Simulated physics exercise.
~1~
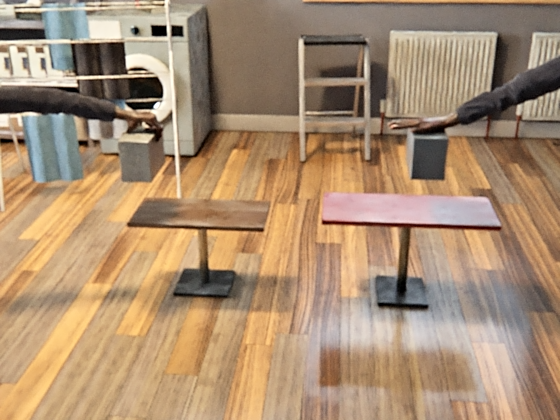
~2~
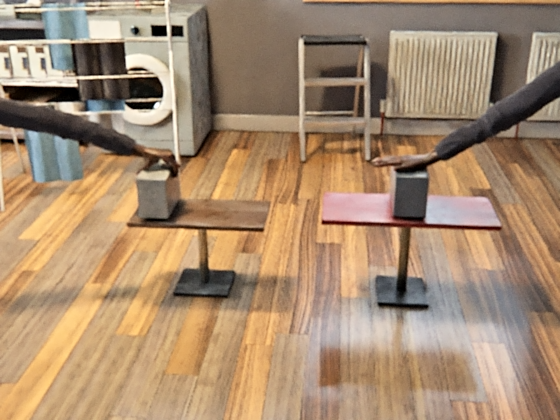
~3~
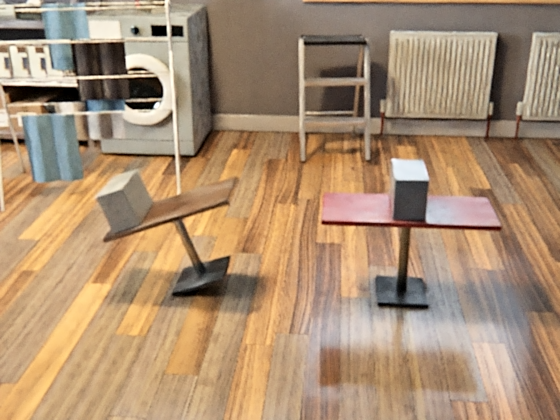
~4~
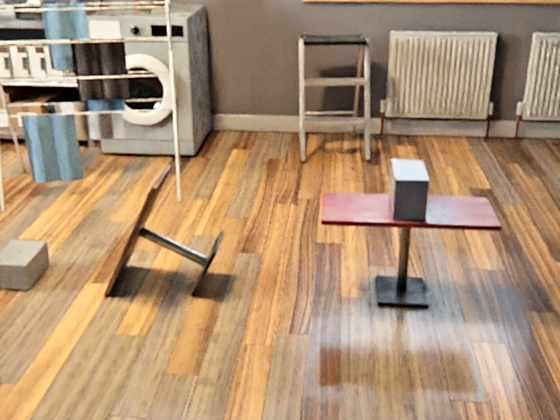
To begin with, two arms reach in from opposite sides, each holding a grey block above a small table, one with a brown top and one with a red top. The hands lower the blocks, the left one near the left end of the brown table and the right one close to the middle of the red table. Once the hands are gone, the brown table tilts to the left with its block leaning on it. It tips over until its top edge meets the floor, and the block ends up on the floor to the left. The red table stays upright with its block on top.
